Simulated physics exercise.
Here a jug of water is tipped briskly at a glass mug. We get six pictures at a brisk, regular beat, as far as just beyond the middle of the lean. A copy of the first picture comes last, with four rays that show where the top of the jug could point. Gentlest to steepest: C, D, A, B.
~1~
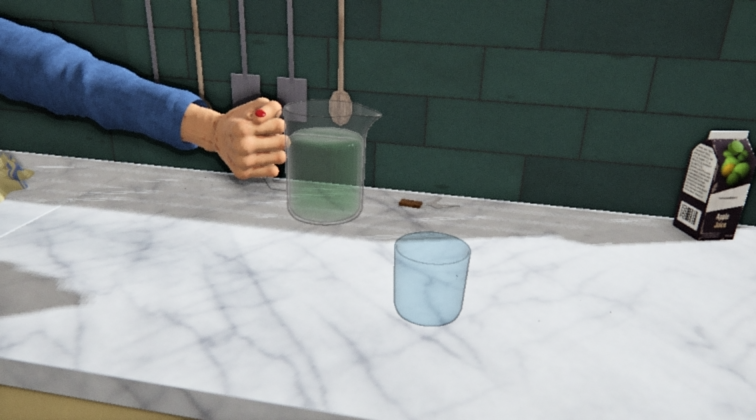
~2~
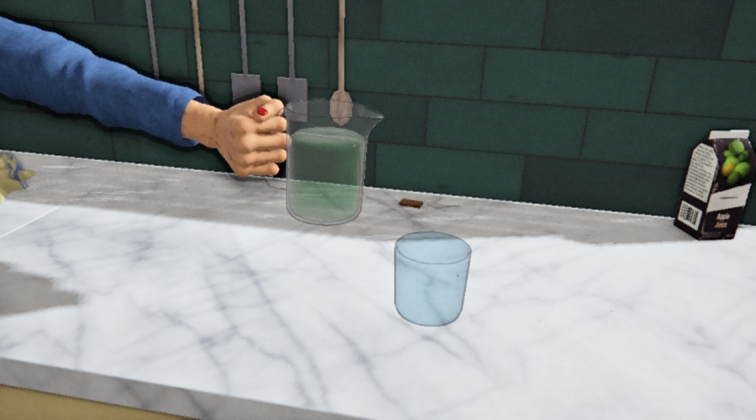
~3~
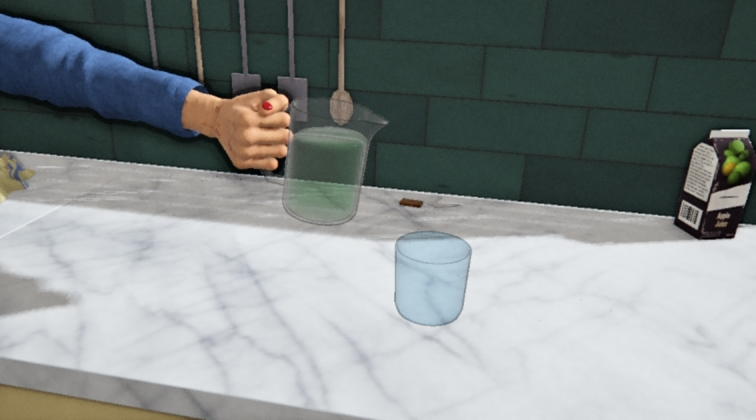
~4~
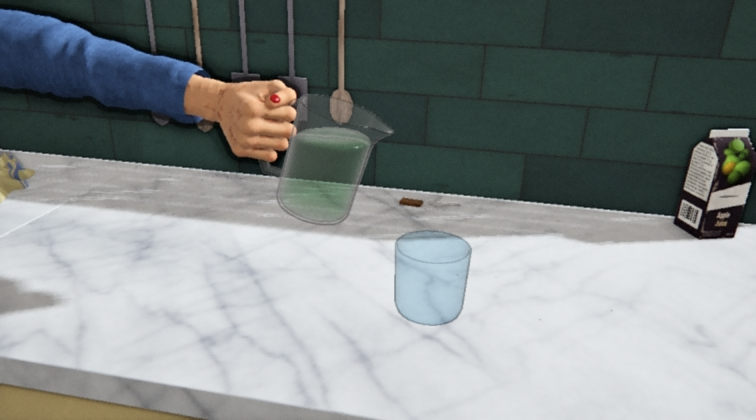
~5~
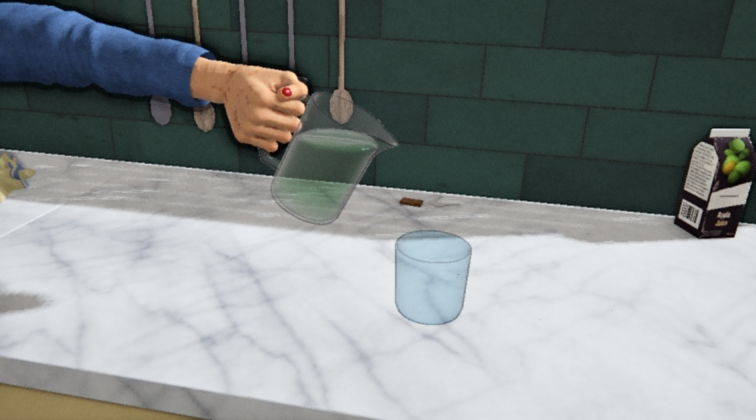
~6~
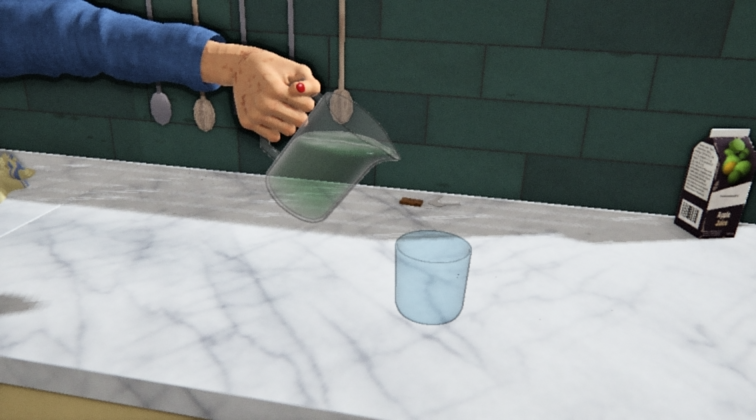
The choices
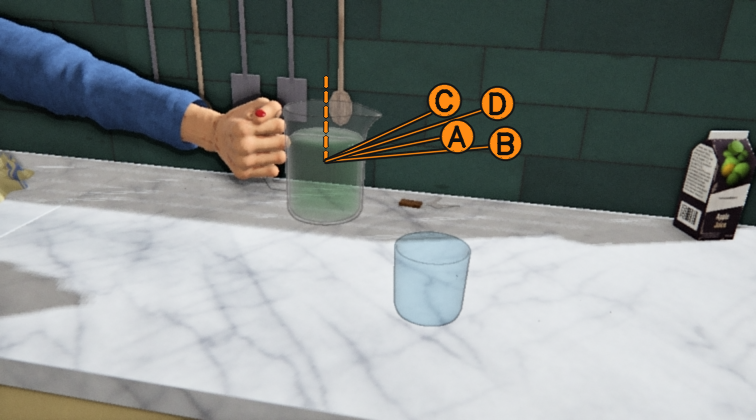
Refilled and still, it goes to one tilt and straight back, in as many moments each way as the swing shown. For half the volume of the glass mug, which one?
I would pick mark D.
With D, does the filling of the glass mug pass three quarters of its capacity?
No.
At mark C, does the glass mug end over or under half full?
Under.
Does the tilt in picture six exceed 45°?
No.
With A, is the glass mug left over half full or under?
Over.
On the marked copy, A at (439, 138); B at (488, 146); C at (430, 112); D at (481, 110).
If A is chosen, the glass mug ends with about 65 % of what it can hold.
If B is chosen, the glass mug ends with about 80 % of what it can hold.
If C is chosen, the glass mug ends with about 36 % of what it can hold.
If D is chosen, the glass mug ends with about 50 % of what it can hold.
